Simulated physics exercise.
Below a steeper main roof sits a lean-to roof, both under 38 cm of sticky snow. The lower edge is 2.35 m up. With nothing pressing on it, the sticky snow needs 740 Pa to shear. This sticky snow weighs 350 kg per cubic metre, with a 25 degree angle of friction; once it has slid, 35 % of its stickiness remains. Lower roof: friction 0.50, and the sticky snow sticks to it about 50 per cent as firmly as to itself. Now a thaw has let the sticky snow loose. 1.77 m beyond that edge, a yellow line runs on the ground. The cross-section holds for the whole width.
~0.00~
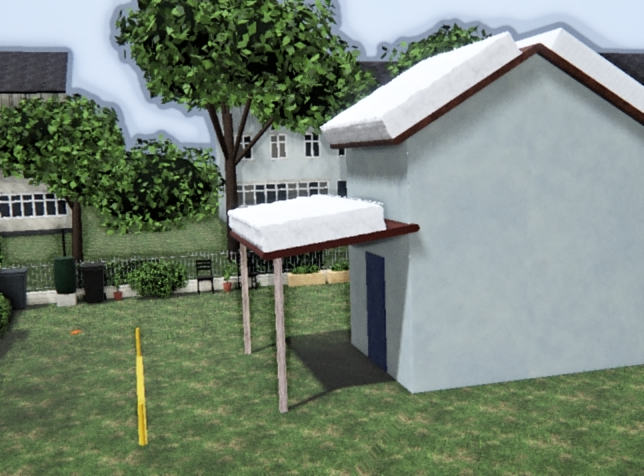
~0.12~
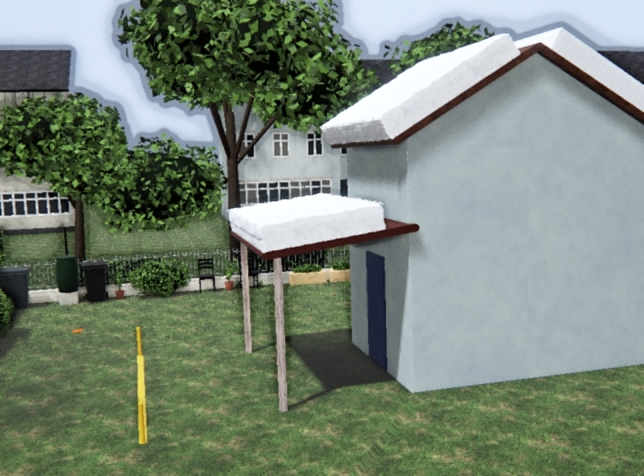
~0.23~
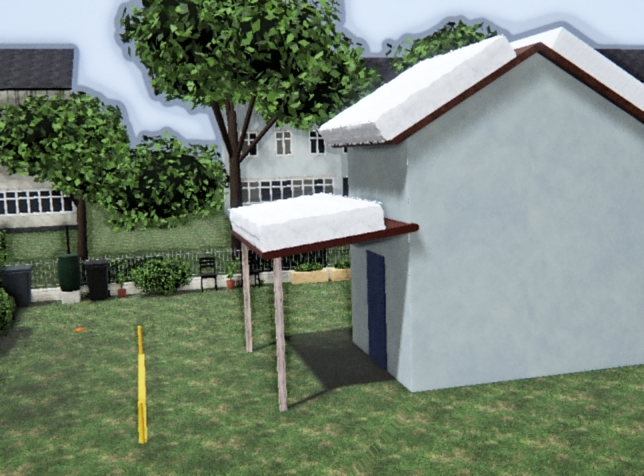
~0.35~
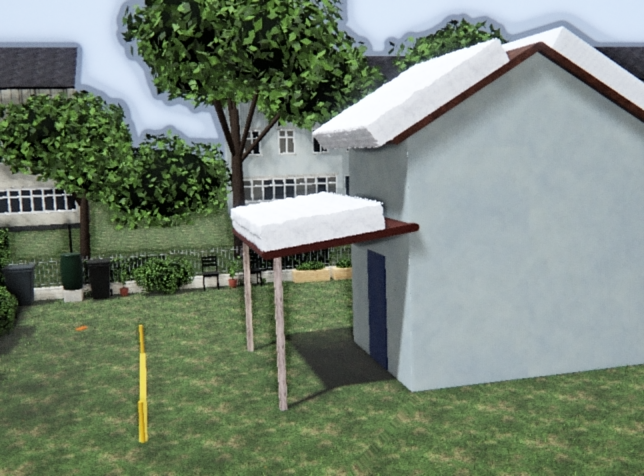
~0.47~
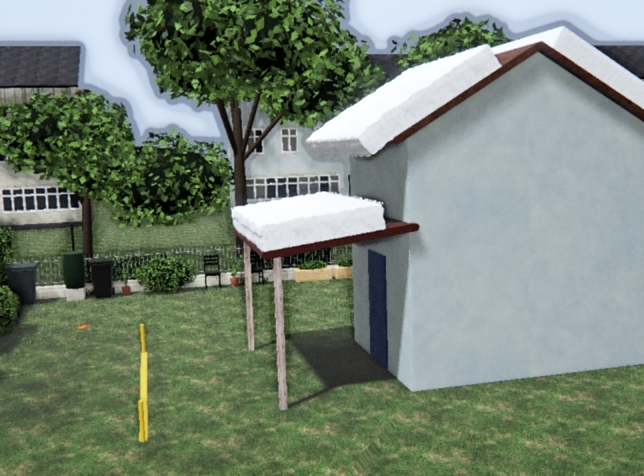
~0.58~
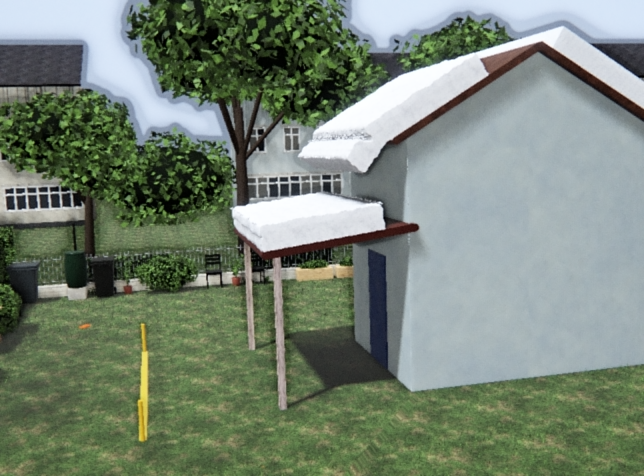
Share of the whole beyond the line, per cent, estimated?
Near 22 %.
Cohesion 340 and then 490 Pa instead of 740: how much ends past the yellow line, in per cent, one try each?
30 %, then 30 %.
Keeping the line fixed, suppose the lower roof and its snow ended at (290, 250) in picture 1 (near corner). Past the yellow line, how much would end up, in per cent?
I'd put it at around 30 percent.
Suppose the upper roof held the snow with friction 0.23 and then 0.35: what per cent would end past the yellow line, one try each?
One try each gives 10 % and then 1 %.
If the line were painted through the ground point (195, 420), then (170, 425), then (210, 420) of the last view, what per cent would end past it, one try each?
In order, some 35, 30 and 40 percent would end past it.
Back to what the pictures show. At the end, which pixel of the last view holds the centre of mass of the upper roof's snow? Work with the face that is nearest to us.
I'd put it at around pixel (189, 363).
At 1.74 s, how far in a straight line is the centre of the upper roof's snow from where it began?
About 3.8 m.
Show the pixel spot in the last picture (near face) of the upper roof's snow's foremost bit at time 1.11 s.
Position: About (275, 216).
After 1.11 s, none is below the lower edge and 0 % is past the line.
After 1.74 s, 21 % is below the lower edge and 0 % is past the line.
After 2.37 s, 52 % is below the lower edge and 20 % is past the line.
After 3.00 s, 55 % is below the lower edge and 22 % is past the line.
After 3.70 s, at the end, 55 % is below the lower edge and 22 % is past the line.
